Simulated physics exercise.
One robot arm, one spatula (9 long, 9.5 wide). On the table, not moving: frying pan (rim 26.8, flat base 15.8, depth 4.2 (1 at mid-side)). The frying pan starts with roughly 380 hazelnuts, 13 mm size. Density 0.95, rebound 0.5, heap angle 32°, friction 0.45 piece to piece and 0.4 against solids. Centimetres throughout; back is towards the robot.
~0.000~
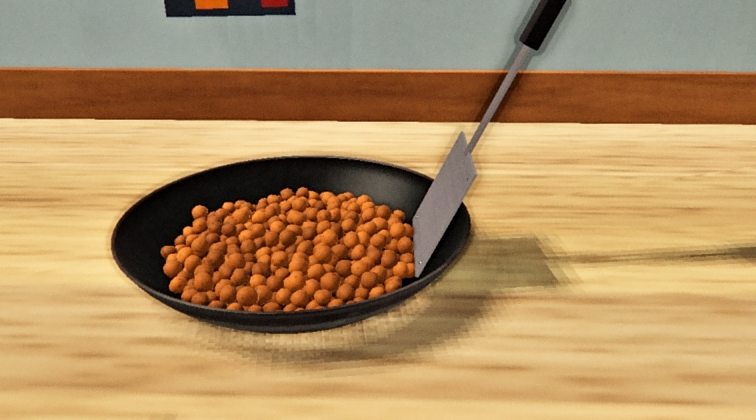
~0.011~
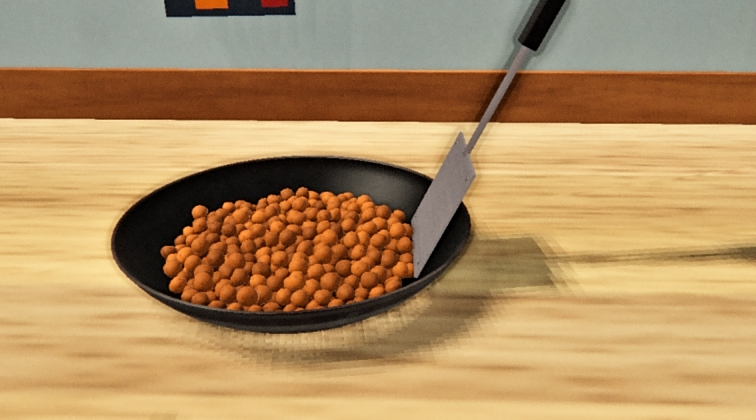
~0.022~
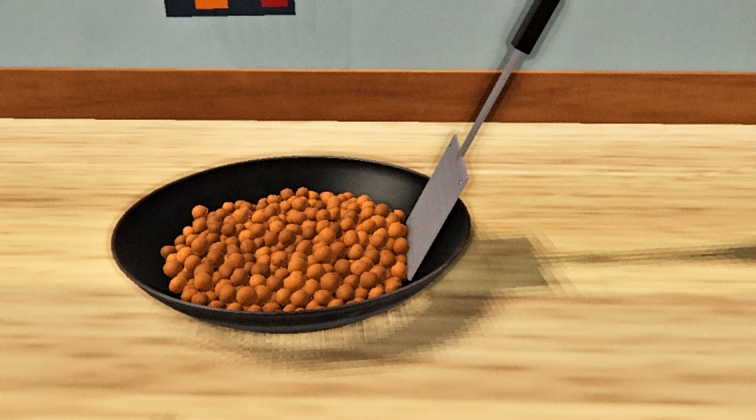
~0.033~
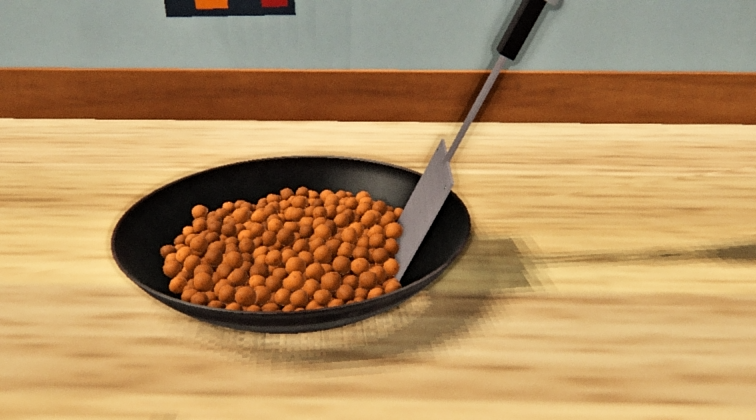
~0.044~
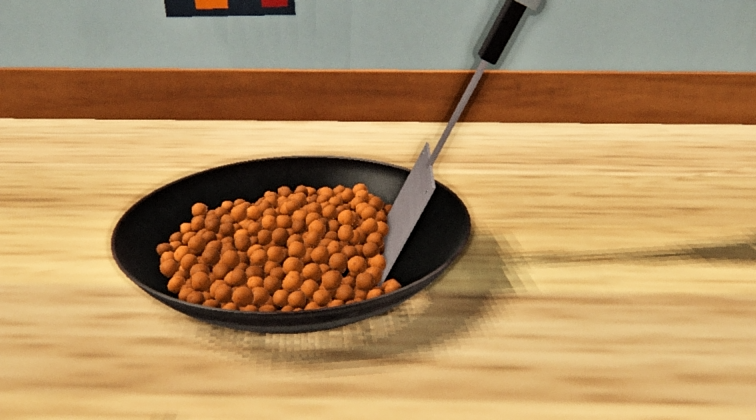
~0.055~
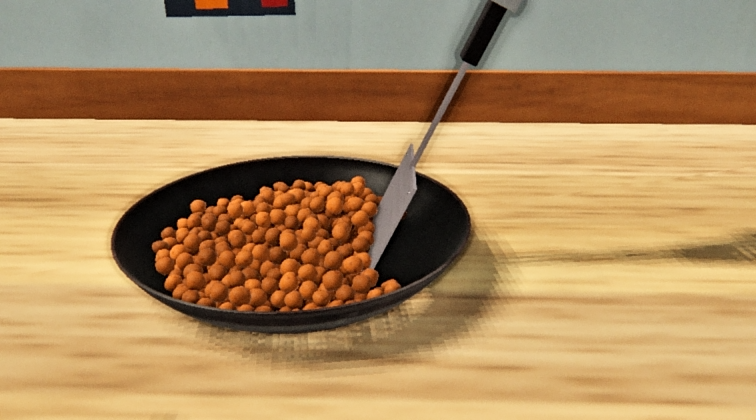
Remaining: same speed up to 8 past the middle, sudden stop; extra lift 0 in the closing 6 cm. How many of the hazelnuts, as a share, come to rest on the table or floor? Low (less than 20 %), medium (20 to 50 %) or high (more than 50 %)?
On the table or floor the share is medium, 20 to 50 %.
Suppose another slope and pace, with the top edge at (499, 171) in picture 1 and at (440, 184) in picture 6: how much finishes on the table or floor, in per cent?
Some 25 per cent.
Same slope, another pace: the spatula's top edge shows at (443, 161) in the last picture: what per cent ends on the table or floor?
About 15 per cent.
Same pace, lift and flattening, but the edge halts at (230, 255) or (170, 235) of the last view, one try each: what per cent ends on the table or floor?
About 10 and 50 per cent.
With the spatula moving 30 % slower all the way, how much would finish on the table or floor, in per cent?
It would be near 20 per cent.
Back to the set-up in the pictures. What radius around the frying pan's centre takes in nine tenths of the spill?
About 40 cm.
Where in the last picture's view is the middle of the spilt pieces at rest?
Near (21, 249).
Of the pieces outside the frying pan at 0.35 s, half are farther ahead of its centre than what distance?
Roughly 18 cm.
After 0.09 s, sloping 65°, highest piece 9 above the table; 384 in the frying pan, 1 on the blade or in flight.
After 0.13 s, sloping 65°, highest piece 12 above the table; 383 in the frying pan, 2 on the blade or in flight.
After 0.35 s, sloping 65°, highest piece 9 above the table; 264 in the frying pan, 92 on the table or floor, 29 on the blade or in flight.
After 1.40 s, sloping 65°, highest piece 5 above the table; 263 in the frying pan, 122 on the table or floor.
In the end, 263 in the frying pan, 122 on the table or floor. That is 32 % on the table or floor.
